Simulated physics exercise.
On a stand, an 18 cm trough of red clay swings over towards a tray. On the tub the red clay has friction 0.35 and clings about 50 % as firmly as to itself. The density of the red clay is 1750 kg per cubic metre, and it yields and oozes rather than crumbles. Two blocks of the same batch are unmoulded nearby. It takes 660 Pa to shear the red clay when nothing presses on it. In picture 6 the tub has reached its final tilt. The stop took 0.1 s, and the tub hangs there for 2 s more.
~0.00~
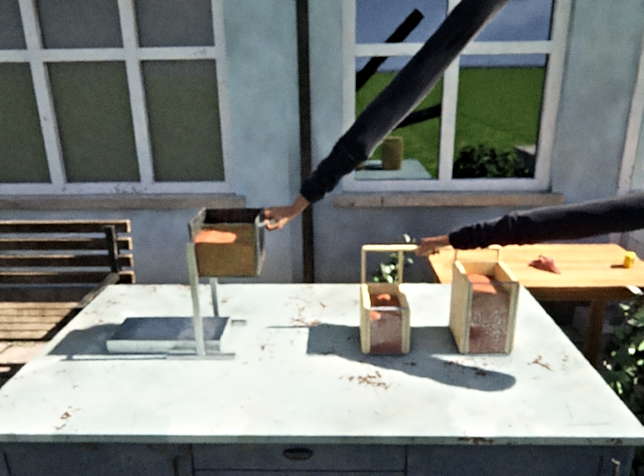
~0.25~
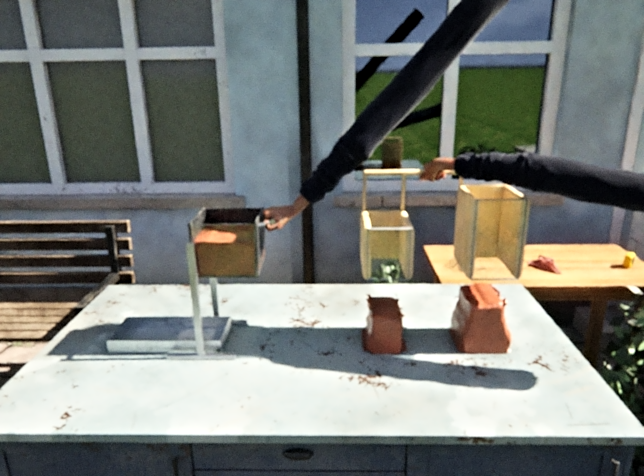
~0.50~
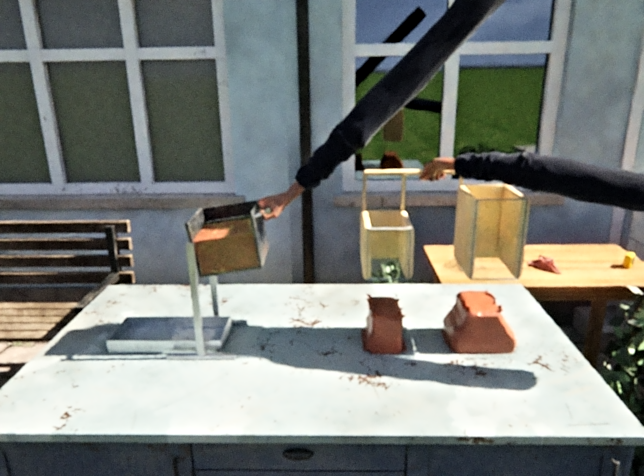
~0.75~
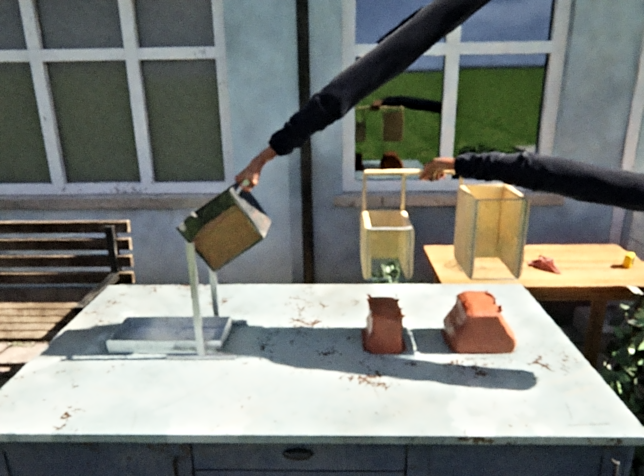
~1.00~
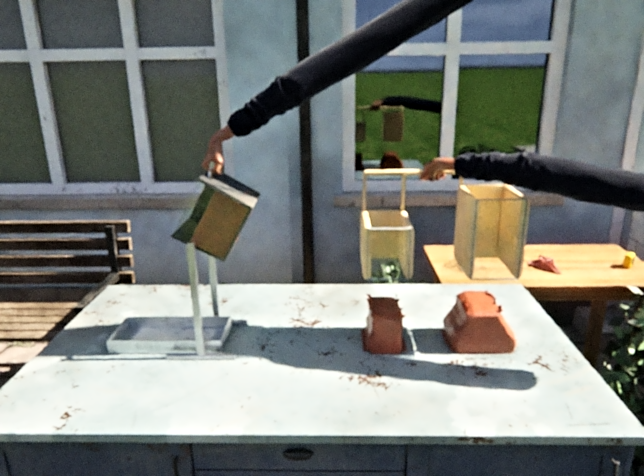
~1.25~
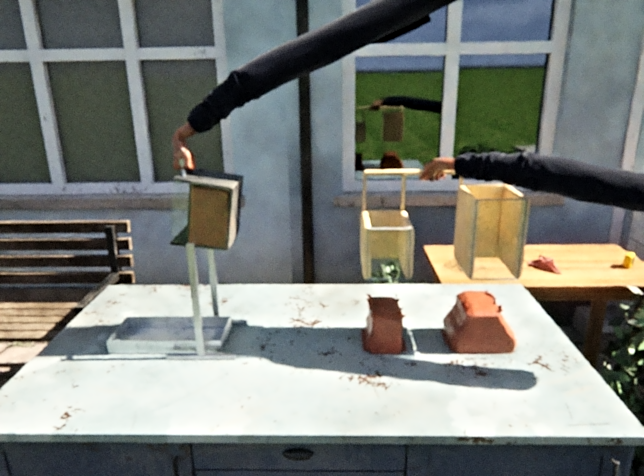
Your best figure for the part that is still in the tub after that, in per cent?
The part that is still in the tub after that is near 100 %.
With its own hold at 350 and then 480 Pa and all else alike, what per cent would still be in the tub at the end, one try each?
In that order: 75 %, 100 %.
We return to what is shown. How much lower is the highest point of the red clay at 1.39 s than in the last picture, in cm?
Roughly 1 cm.
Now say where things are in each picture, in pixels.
In the first picture, handle-side rim at (254, 224), tilt 0 degrees; highest point of the red clay at (246, 241); test blocks 15 cm, 23 cm high (left to right).
In the second picture, handle-side rim at (254, 224), tilt 0 degrees; highest point of the red clay at (246, 241); test blocks 14 cm, 19 cm high (left to right).
In the third picture, handle-side rim at (249, 215), tilt 8 degrees; highest point of the red clay at (249, 233); test blocks 14 cm, 16 cm high (left to right).
In the fourth picture, handle-side rim at (228, 193), tilt 34 degrees; highest point of the red clay at (237, 210); test blocks 14 cm, 16 cm high (left to right).
In the fifth picture, handle-side rim at (199, 181), tilt 61 degrees; highest point of the red clay at (217, 192); test blocks 14 cm, 16 cm high (left to right).
In the sixth picture, handle-side rim at (174, 181), tilt 82 degrees; highest point of the red clay at (195, 187); test blocks 14 cm, 16 cm high (left to right).
By 1.39 s, the tub is at 82 degrees and holds 100 %.
By 1.56 s, the tub is at 82 degrees and holds 100 %.
By 1.73 s, the tub is at 82 degrees and holds 100 %.
By 1.90 s, the tub is at 82 degrees and holds 100 %.
By 3.25 s, at the end, the tub is at 82 degrees and holds 100 %.
